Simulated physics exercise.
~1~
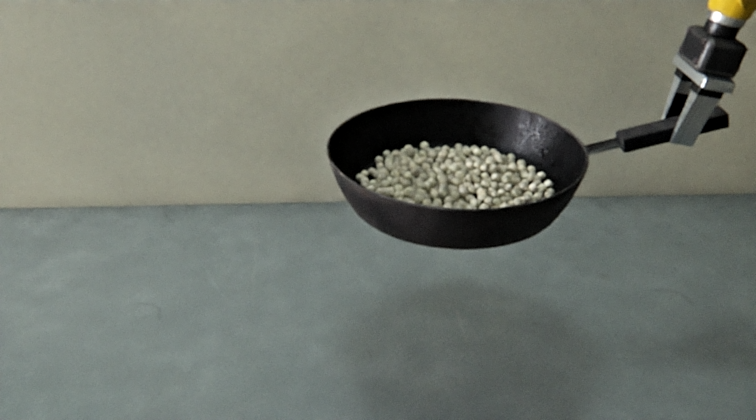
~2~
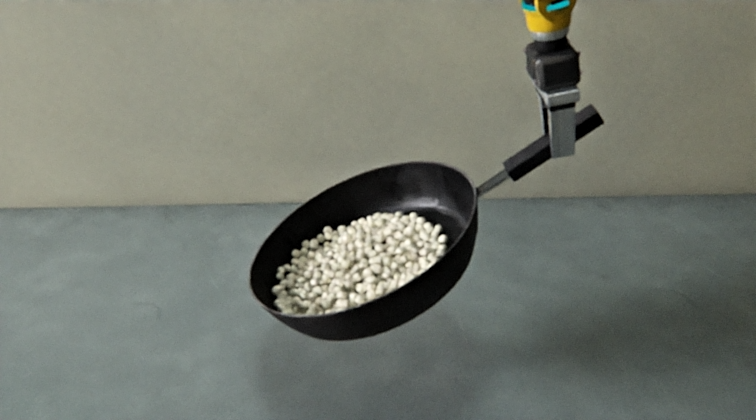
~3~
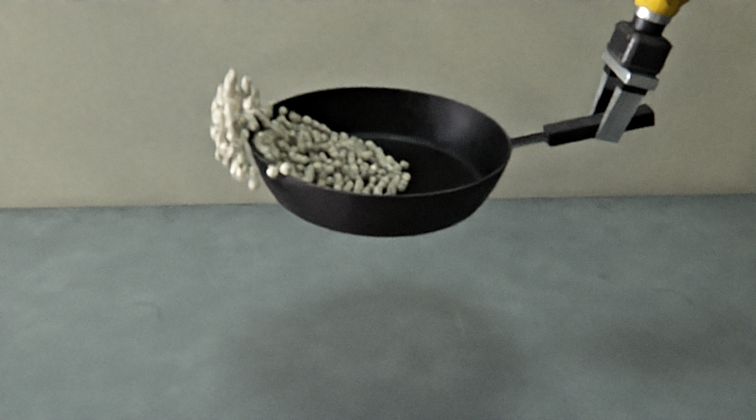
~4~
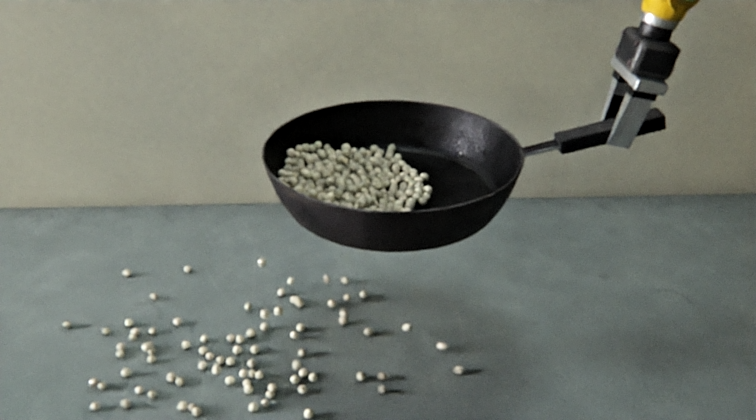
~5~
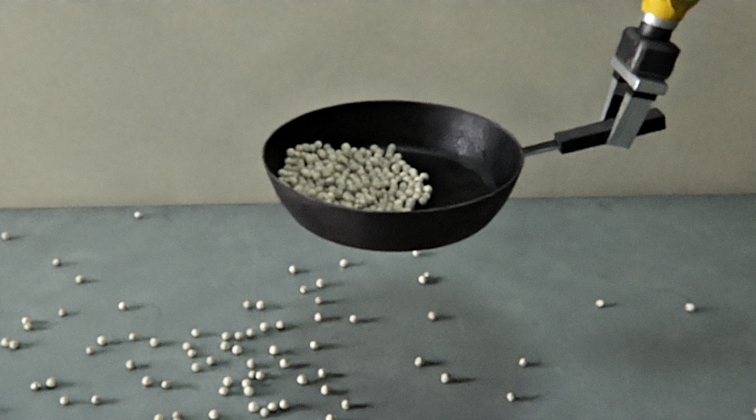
A robotic gripper holds a dark frying pan filled with small whitish beads above a grey surface. It swings the pan left and down, leaning it so that the beads gather toward the lower left side. The gripper then lifts the pan and brings it back upright, and a clump of beads surges over the left rim. The pan eases slightly right and down as the spilled beads drop and scatter over the surface. Finally the pan hangs still and level, most of the beads heaped in its left side, while the others lie spread widely below.
